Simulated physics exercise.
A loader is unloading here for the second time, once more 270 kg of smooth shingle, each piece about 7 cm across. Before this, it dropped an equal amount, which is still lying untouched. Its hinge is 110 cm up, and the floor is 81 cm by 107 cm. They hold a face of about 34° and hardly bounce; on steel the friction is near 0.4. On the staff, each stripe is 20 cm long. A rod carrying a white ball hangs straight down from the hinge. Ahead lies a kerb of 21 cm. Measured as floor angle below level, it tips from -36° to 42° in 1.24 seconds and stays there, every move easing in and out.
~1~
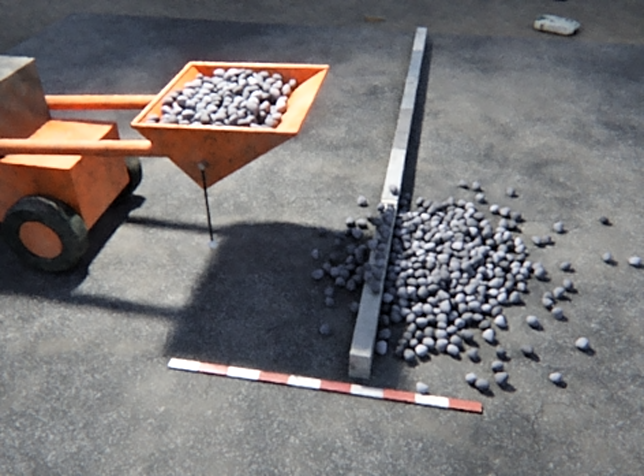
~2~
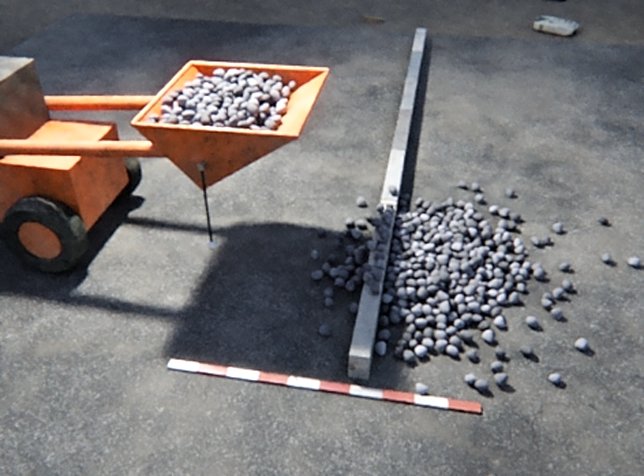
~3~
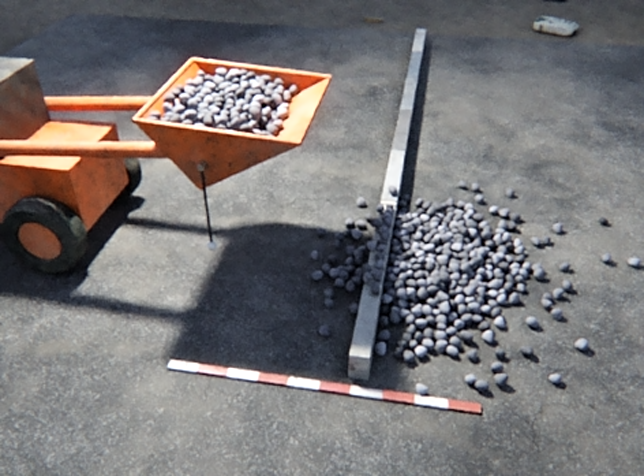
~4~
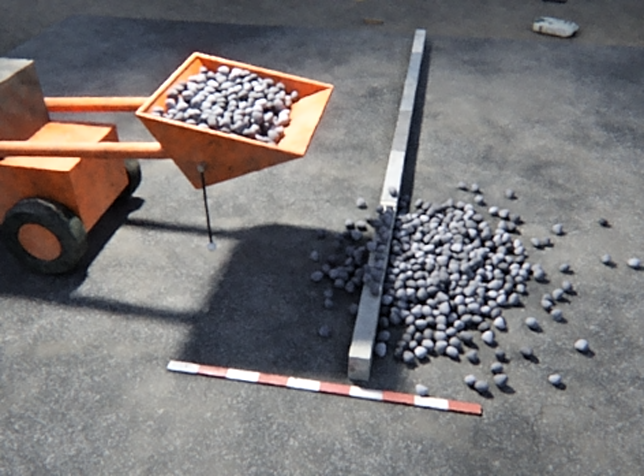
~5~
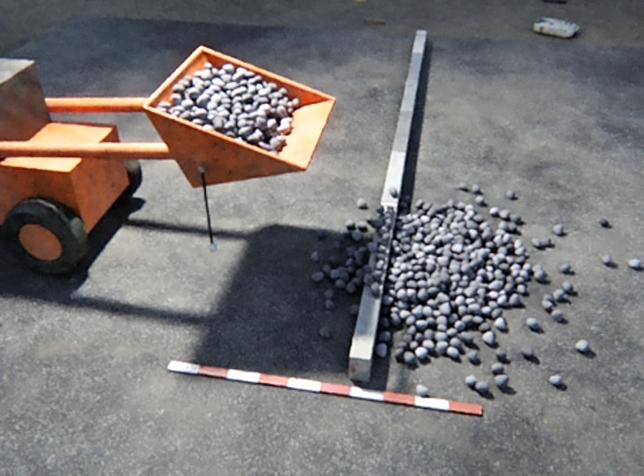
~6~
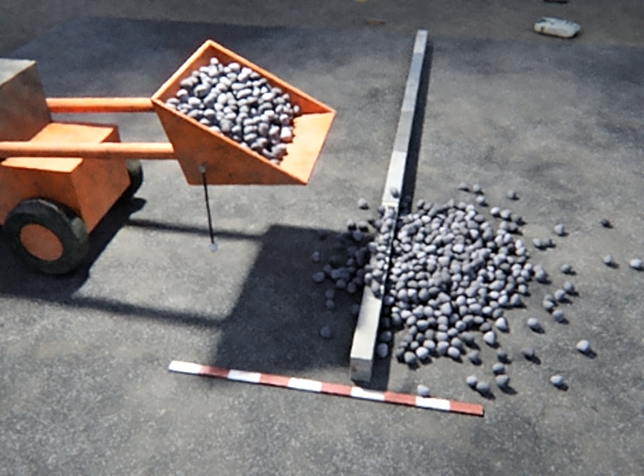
On a patch of dark, sunlit asphalt seen from above at an angle, an orange loader stands at the left with its raised bucket full of smooth grey stones. To the right, a loose heap of similar stones lies across a long pale kerb, with a red-and-white striped staff in front. The bucket's front edge gradually lowers, its stones staying inside, while the camera remains still.
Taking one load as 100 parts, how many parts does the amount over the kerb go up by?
1 parts.
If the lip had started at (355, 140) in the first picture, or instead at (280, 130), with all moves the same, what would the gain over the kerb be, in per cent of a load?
Case one about 35 %, case two about 0 %.
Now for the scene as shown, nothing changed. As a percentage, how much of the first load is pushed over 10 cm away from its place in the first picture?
Around 0 in a hundred.
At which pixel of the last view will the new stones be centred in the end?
(336, 252).
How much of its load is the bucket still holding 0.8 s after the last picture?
35 % still inside.
Then, 0.4 s after the last picture the floor is at 30°; in per cent of one load, 100 in the bucket, 11 on this side of the kerb, 89 over the kerb; the foremost stones are at (586, 269).
Then, 0.8 s after the last picture the floor is at 42°; in per cent of one load, 37 in the bucket, 74 on this side of the kerb, 89 over the kerb; the foremost stones are at (586, 269).
Then, 1.2 s after the last picture the floor is at 42°; in per cent of one load, 1 in the bucket, 110 on this side of the kerb, 89 over the kerb; the foremost stones are at (586, 269).
Then, 3.7 s after the last picture the floor is at 42°; in per cent of one load, 0 in the bucket, 110 on this side of the kerb, 90 over the kerb; the foremost stones are at (586, 269). Net gain over the kerb, 1.
